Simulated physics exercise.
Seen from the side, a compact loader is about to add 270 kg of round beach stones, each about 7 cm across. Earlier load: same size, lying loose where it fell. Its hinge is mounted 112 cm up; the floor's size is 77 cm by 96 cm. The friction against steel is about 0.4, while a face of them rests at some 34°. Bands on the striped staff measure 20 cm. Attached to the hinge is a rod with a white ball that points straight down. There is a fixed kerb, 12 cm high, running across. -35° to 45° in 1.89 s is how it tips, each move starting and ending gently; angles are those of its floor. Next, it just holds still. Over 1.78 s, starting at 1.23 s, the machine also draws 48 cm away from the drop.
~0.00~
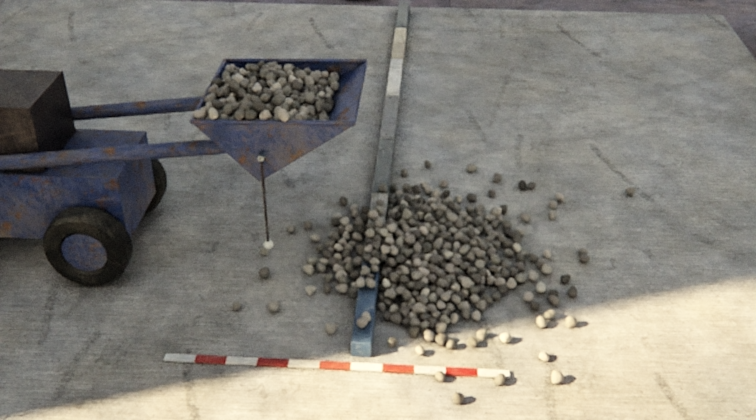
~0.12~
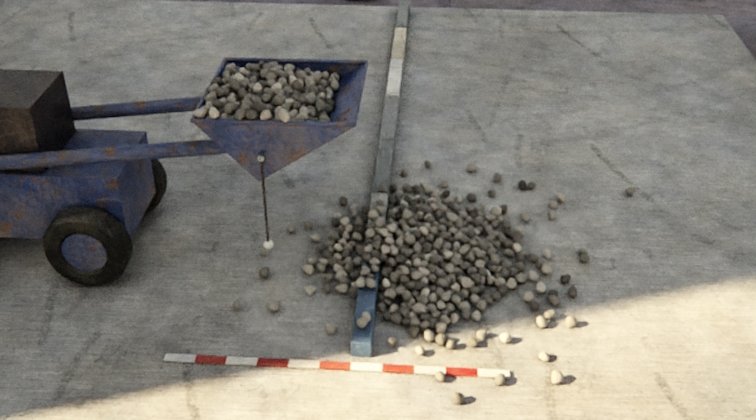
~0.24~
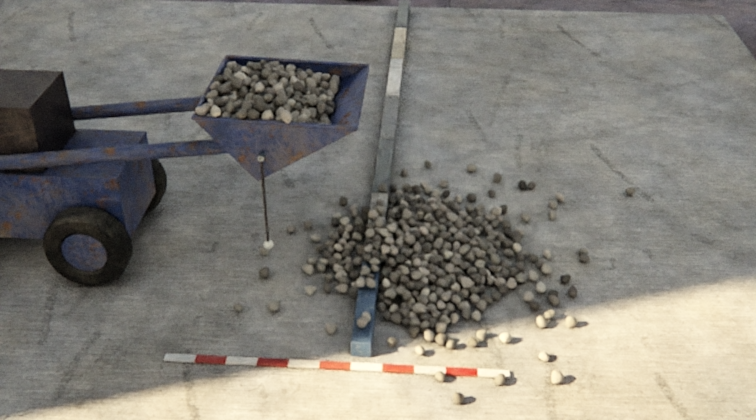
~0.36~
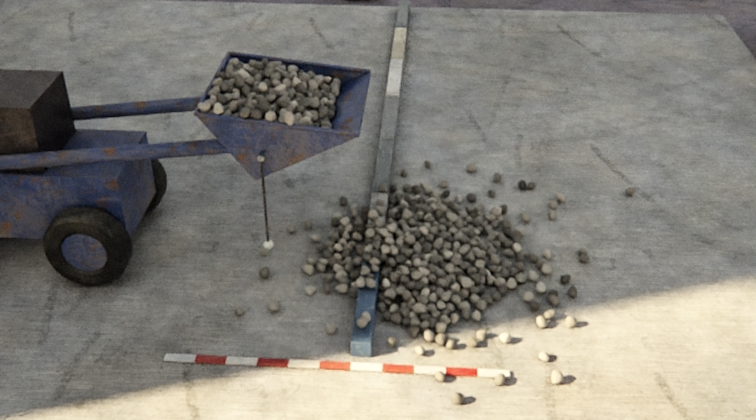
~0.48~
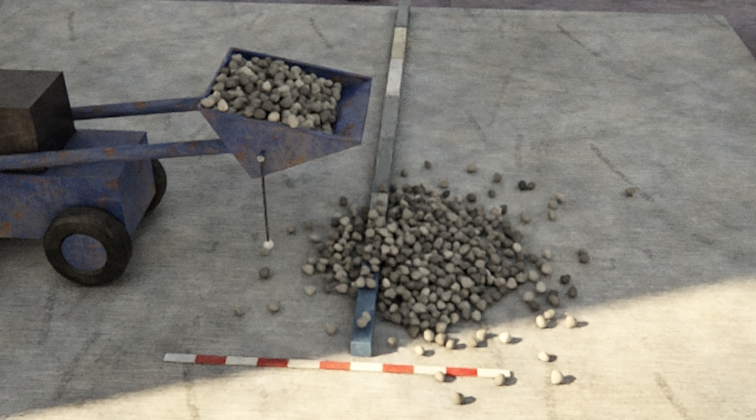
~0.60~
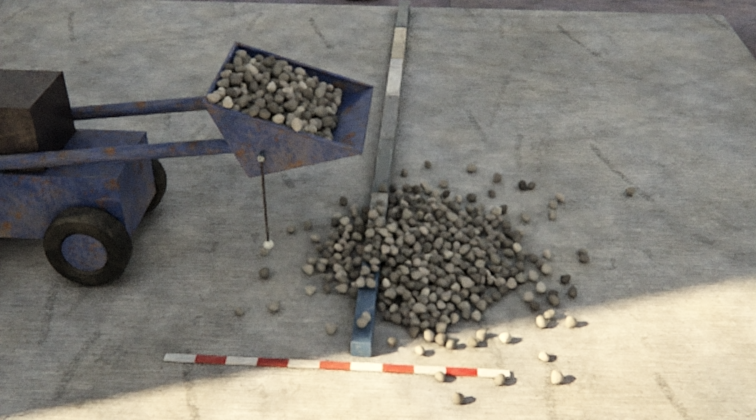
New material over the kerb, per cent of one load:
33 per cent.
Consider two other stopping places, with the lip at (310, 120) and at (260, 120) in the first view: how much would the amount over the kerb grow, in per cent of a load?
I'd expect near 5 per cent first and near 0 per cent next.
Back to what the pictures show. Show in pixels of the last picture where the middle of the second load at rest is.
The centre sits about (357, 244).
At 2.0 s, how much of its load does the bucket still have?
Estimate: 5 % remaining inside, roughly.
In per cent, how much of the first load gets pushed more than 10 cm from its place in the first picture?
I'd put it at about 5 per cent.
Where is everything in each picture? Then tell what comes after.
The bucket is at -35°, its lip at (355, 124); the top of the load is at (257, 77). The earlier load is highest near (384, 239), 18 cm above ground level, 15 % on this side of the kerb, 85 % over the kerb, in the first picture.
The bucket is at -34°, its lip at (355, 125); the top of the load is at (254, 76); the stones move at 0.1 m/s on average, in the second picture.
The bucket is at -31°, its lip at (357, 129); the top of the load is at (251, 76); the stones move at 0.1 m/s on average, in the third picture.
The bucket is at -27°, its lip at (359, 135); the top of the load is at (252, 74); the stones move at 0.1 m/s on average, in the fourth picture.
Lip at (361, 143), floor tilted -22°, highest stones at (239, 68); the stones move at 0.2 m/s on average, in the fifth picture.
Lip at (362, 153), floor tilted -16°, highest stones at (243, 65); the stones move at 0.2 m/s on average, in the sixth picture.
After 1.4 s the floor is at 33°; in per cent of one load, 84 in the bucket, 30 on this side of the kerb, 86 over the kerb; the foremost stones are at (578, 246).
After 2.0 s the floor is at 45°; in per cent of one load, 3 in the bucket, 81 on this side of the kerb, 116 over the kerb; the foremost stones are at (578, 246).
After 3.5 s the floor is at 45°; in per cent of one load, 0 in the bucket, 82 on this side of the kerb, 118 over the kerb; the foremost stones are at (578, 246).
After 5.9 s the floor is at 45°; in per cent of one load, 0 in the bucket, 82 on this side of the kerb, 118 over the kerb; the foremost stones are at (578, 246). Net gain over the kerb, 33.
